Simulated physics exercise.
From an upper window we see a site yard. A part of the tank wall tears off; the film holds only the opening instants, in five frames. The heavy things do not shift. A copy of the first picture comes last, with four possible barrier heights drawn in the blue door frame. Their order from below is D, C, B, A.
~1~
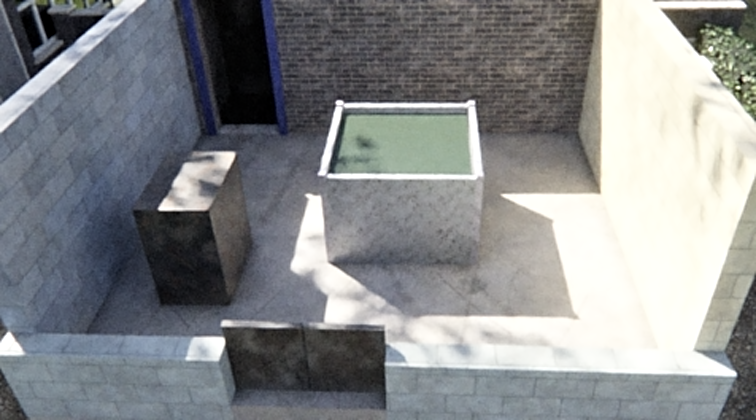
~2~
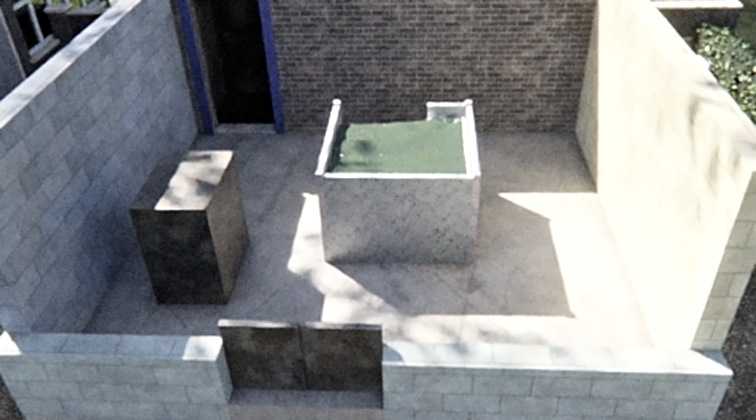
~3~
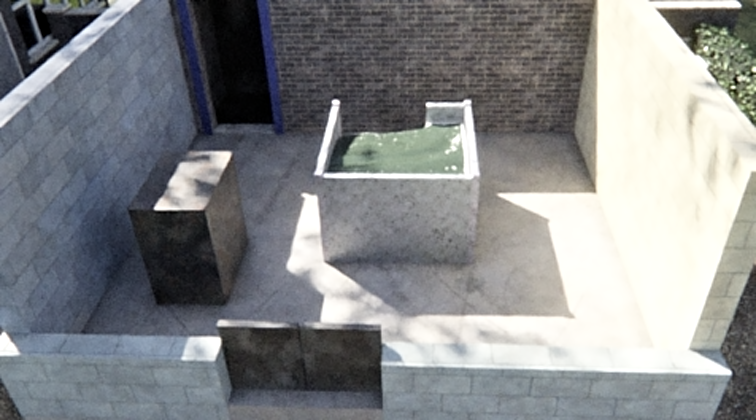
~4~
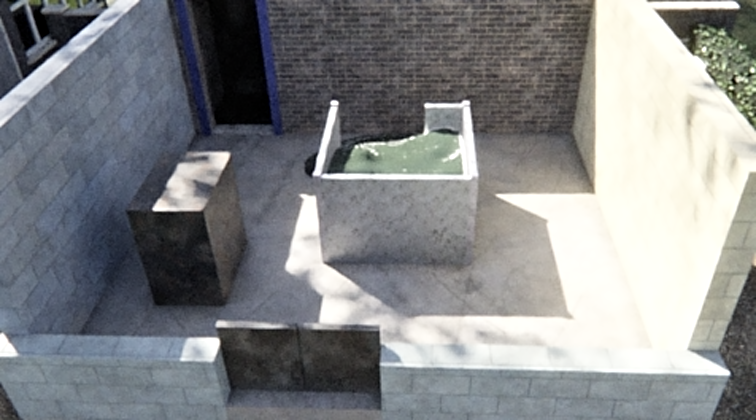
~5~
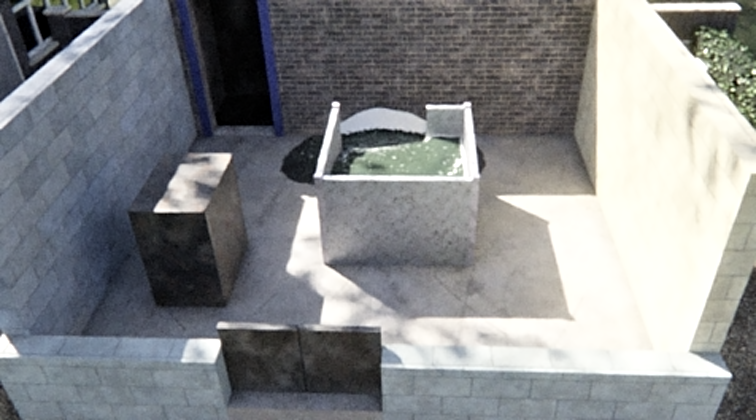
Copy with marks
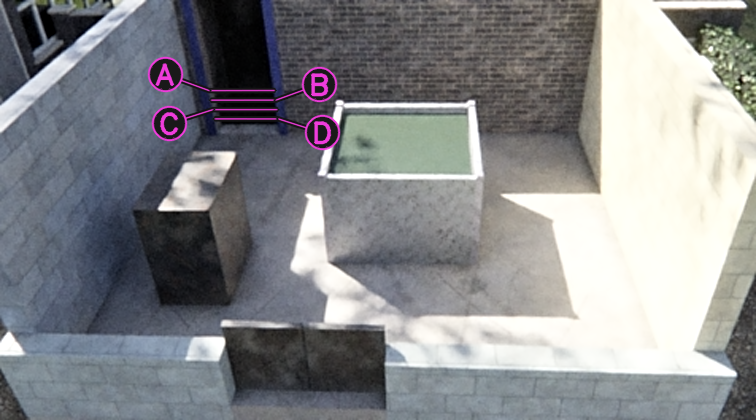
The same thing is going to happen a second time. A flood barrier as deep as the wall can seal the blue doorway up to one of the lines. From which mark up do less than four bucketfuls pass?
Go for D.
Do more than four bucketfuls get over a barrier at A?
No.
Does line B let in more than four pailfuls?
No.
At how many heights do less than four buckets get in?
All of them.
On the marked copy, A at (241, 90); B at (243, 100); C at (244, 109); D at (246, 118); from the bottom up D, C, B, A.
With A, nothing gets over.
With B, nothing gets over.
With C, a splash gets over, under a bucket.
With D, a bucket or two gets in.
